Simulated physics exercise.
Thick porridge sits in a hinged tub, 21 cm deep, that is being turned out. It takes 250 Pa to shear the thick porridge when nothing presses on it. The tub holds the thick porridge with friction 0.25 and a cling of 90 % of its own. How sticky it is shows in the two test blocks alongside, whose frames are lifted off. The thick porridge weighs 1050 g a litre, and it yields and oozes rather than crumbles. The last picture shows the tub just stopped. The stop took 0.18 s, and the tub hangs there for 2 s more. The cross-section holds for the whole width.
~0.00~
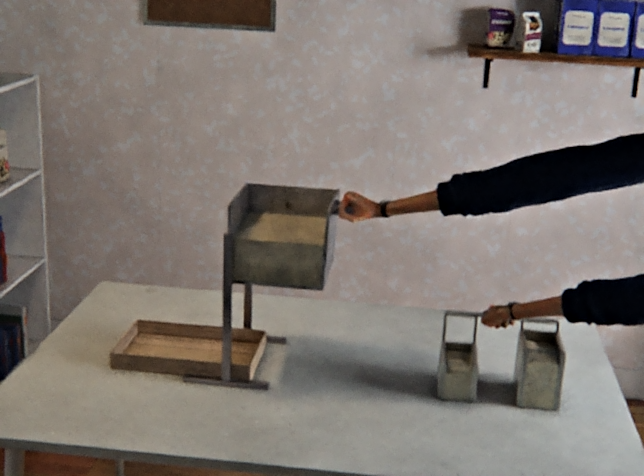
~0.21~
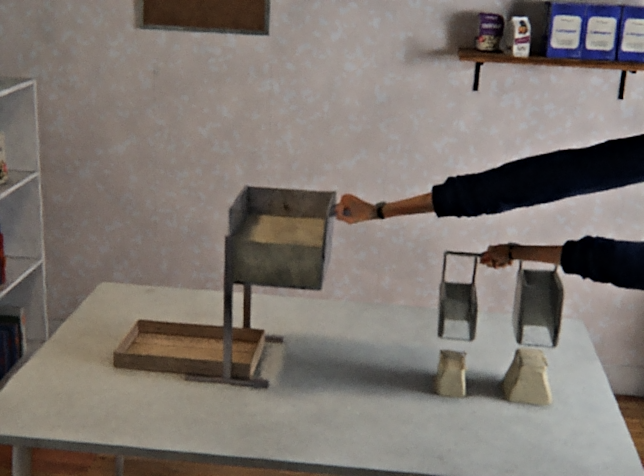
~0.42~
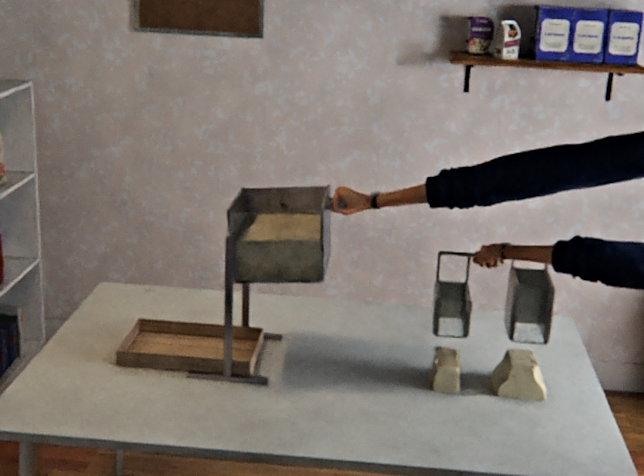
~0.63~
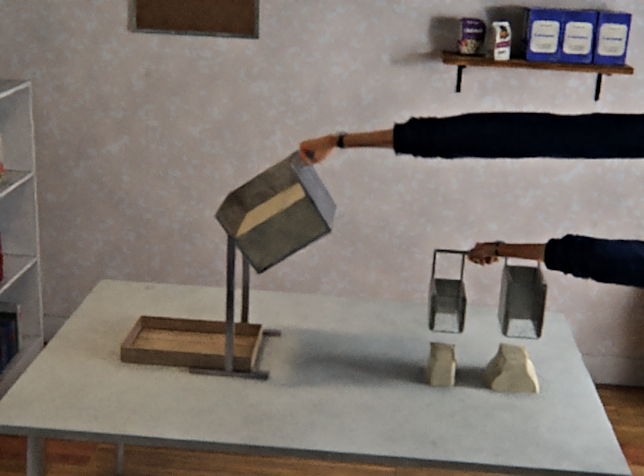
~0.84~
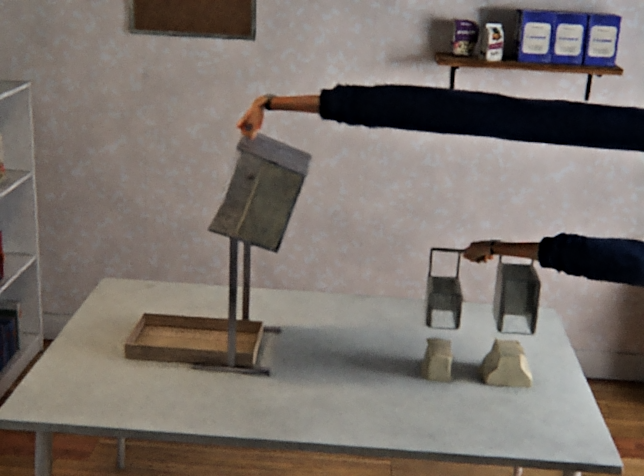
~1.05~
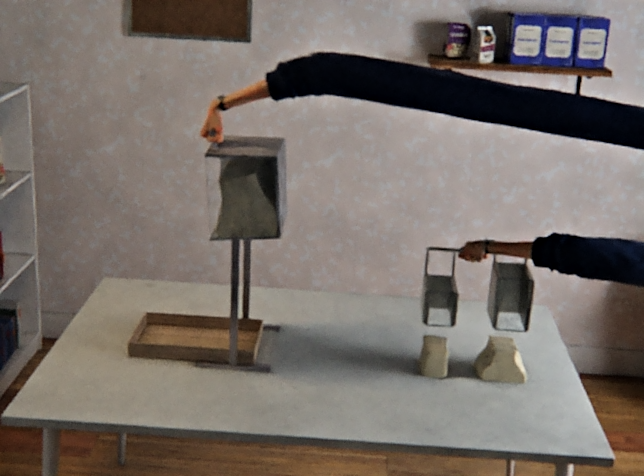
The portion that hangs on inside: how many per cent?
The portion that hangs on inside is near 45 %.
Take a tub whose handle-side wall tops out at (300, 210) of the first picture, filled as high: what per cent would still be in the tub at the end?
Then about 65 %.
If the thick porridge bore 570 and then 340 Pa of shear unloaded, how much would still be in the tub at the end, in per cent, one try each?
In that order: 65 %, 50 %.
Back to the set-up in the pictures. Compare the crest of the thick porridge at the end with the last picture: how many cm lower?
Some 12 cm.
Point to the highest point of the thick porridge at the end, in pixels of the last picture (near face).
Around (253, 214).
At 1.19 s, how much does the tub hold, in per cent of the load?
Some 75 per cent.
By 1.19 s, the tub is at 94 degrees and holds 73 %.
By 1.36 s, the tub is at 94 degrees and holds 47 %.
By 1.53 s, the tub is at 94 degrees and holds 46 %.
By 1.70 s, the tub is at 94 degrees and holds 45 %.
By 3.05 s, at the end, the tub is at 94 degrees and holds 45 %.
